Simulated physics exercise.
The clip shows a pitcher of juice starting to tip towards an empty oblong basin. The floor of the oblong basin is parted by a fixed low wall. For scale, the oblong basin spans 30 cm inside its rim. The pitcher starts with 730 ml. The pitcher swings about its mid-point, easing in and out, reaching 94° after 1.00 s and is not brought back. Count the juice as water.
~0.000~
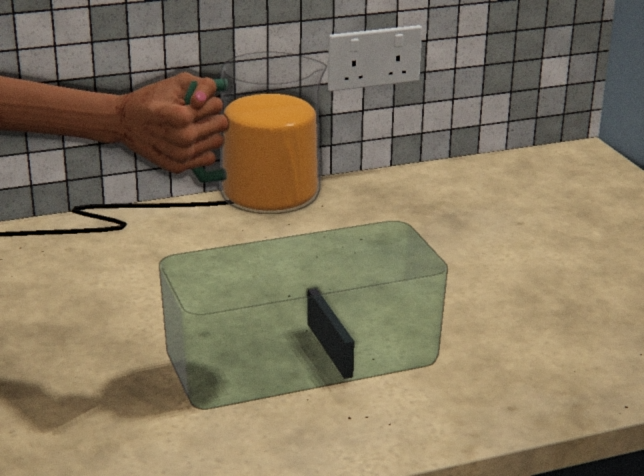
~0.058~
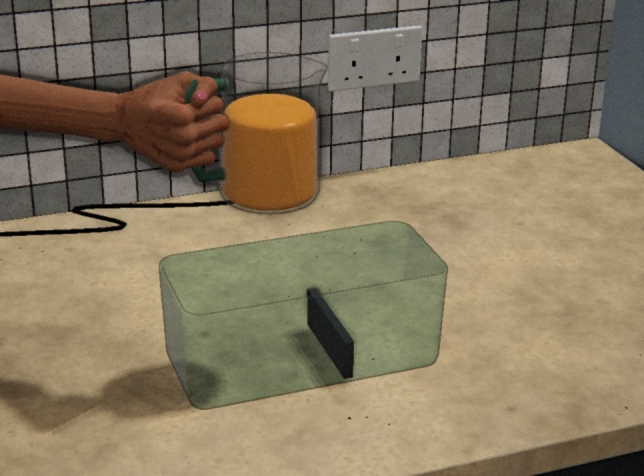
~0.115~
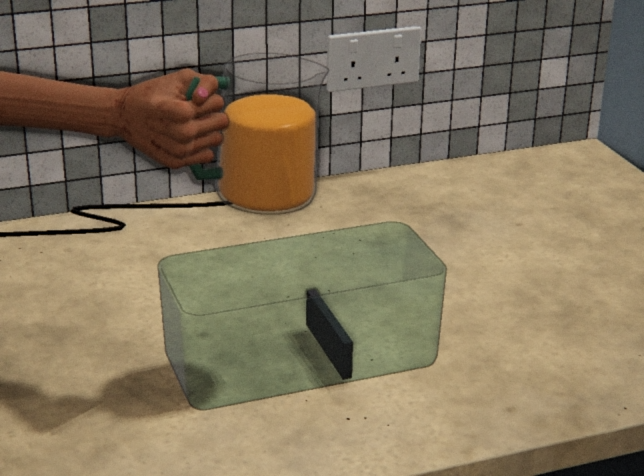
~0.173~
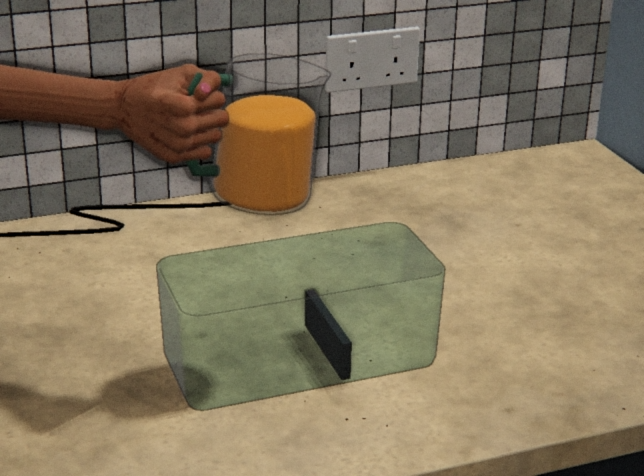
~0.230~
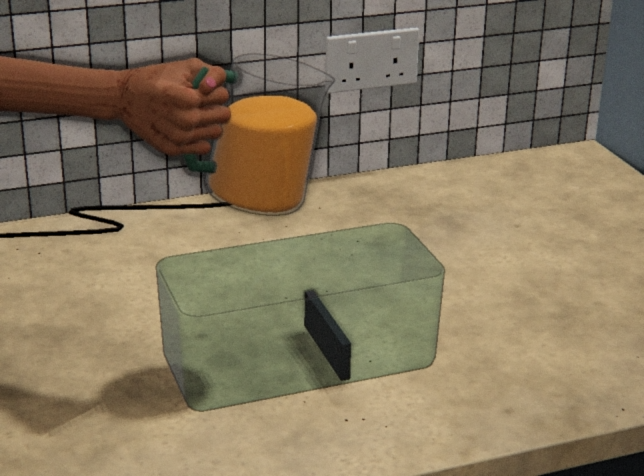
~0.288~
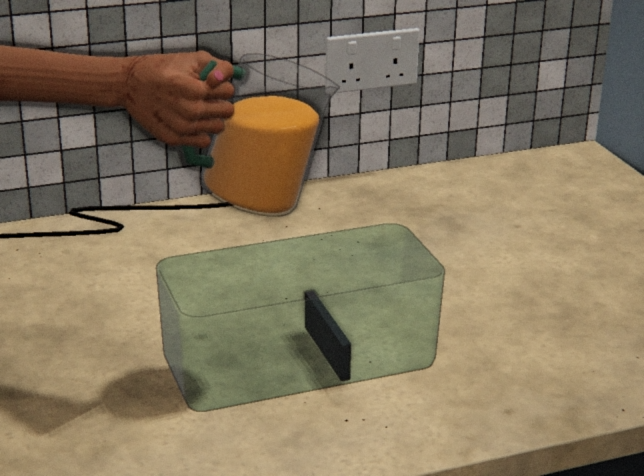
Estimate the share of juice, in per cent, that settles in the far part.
The far part has some 63 per cent.
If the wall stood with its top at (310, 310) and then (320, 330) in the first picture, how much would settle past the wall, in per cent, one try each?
In turn about 70 and 50 per cent.
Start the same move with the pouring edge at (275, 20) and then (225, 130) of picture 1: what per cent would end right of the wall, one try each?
In turn about 75 and 0 per cent.
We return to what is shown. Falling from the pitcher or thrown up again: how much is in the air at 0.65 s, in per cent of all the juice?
Some 5 per cent.
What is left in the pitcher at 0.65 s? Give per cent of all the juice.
Some 94 per cent.
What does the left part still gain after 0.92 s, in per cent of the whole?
Near 32 in a hundred.
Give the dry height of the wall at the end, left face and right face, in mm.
Some 40 mm on the left and 16 mm on the right.
By 0.65 s the tilt is 69° and 95 per cent is still to pour, 0 is left of the wall and 0 right of it.
By 0.92 s the tilt is 92° and 57 per cent is still to pour, 0 is left of the wall and 20 right of it.
By 1.20 s the tilt is 94° and 23 per cent is still to pour, 16 is left of the wall and 46 right of it.
By 1.50 s the tilt is 94° and 9 per cent is still to pour, 31 is left of the wall and 53 right of it.
At rest 32 per cent lies left of the wall, 63 right of it and 3 outside.
